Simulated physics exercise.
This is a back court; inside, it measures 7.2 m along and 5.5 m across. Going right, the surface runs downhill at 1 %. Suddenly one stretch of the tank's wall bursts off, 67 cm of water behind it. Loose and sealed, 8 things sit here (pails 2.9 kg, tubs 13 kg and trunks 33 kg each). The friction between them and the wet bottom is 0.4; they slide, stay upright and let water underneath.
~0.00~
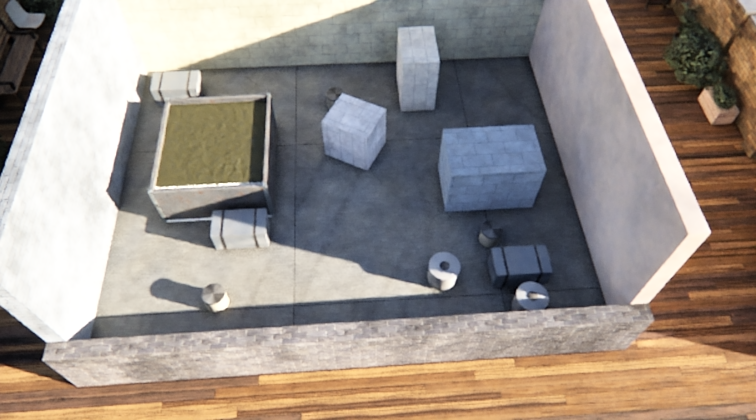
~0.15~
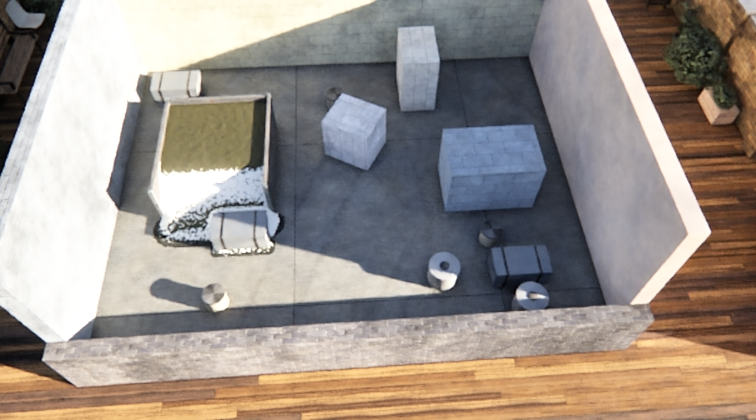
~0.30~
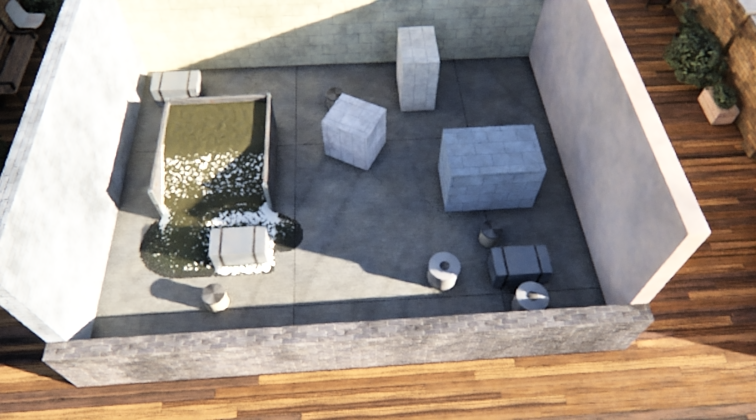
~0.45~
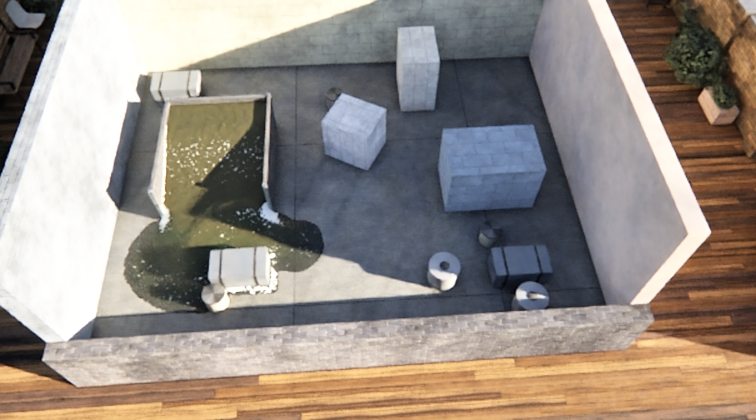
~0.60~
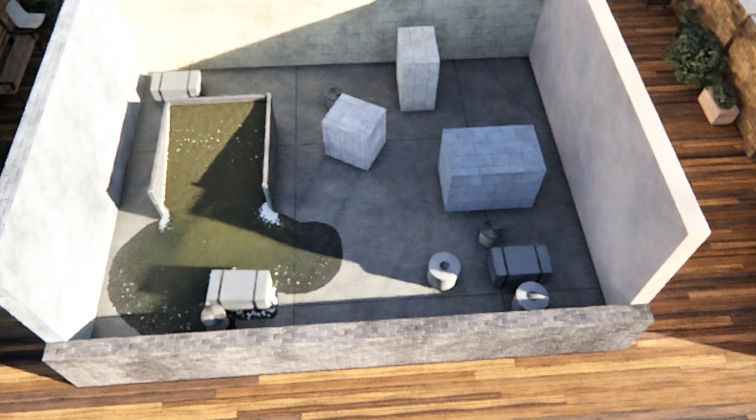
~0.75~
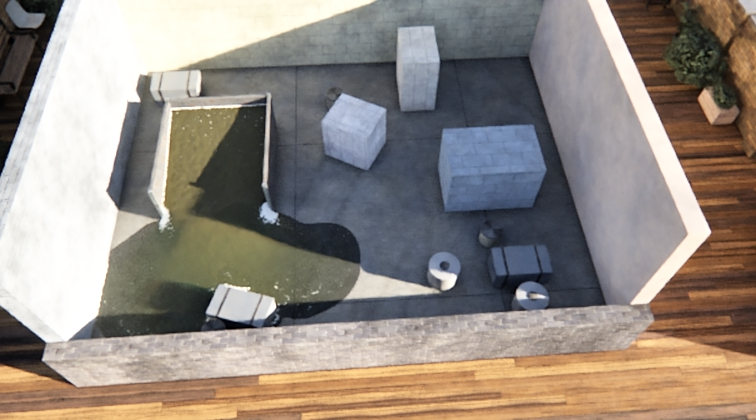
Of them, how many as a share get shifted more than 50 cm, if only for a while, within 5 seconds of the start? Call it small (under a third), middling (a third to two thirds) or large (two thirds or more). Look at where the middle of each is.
Large, two thirds or more.
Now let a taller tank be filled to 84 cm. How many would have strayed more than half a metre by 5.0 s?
You'd get 7 in that case.
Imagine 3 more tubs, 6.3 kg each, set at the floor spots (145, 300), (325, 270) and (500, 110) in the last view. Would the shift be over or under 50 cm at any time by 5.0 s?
In that order: Past it, over, short of it.
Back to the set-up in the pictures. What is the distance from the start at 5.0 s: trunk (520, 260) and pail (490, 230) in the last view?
Taking them in turn, I get 200 cm for the first and 250 cm for the second.
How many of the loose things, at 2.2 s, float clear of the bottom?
The number is 2.
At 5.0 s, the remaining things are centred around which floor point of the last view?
Roughly at (450, 174).
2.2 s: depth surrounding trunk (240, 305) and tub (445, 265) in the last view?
Depth approx. 22 cm / 6 cm.
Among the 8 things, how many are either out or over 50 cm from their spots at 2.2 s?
I make it 2.
After 1.1 s 2 of 8 are over 50 cm from their spots; 1 afloat.
After 2.2 s 2 of 8 are over 50 cm from their spots; 2 afloat.
After 3.5 s 6 of 8 are over 50 cm from their spots; 3 afloat.
After 5.0 s 7 of 8 are over 50 cm from their spots, and 7 have been at some point; 3 afloat.
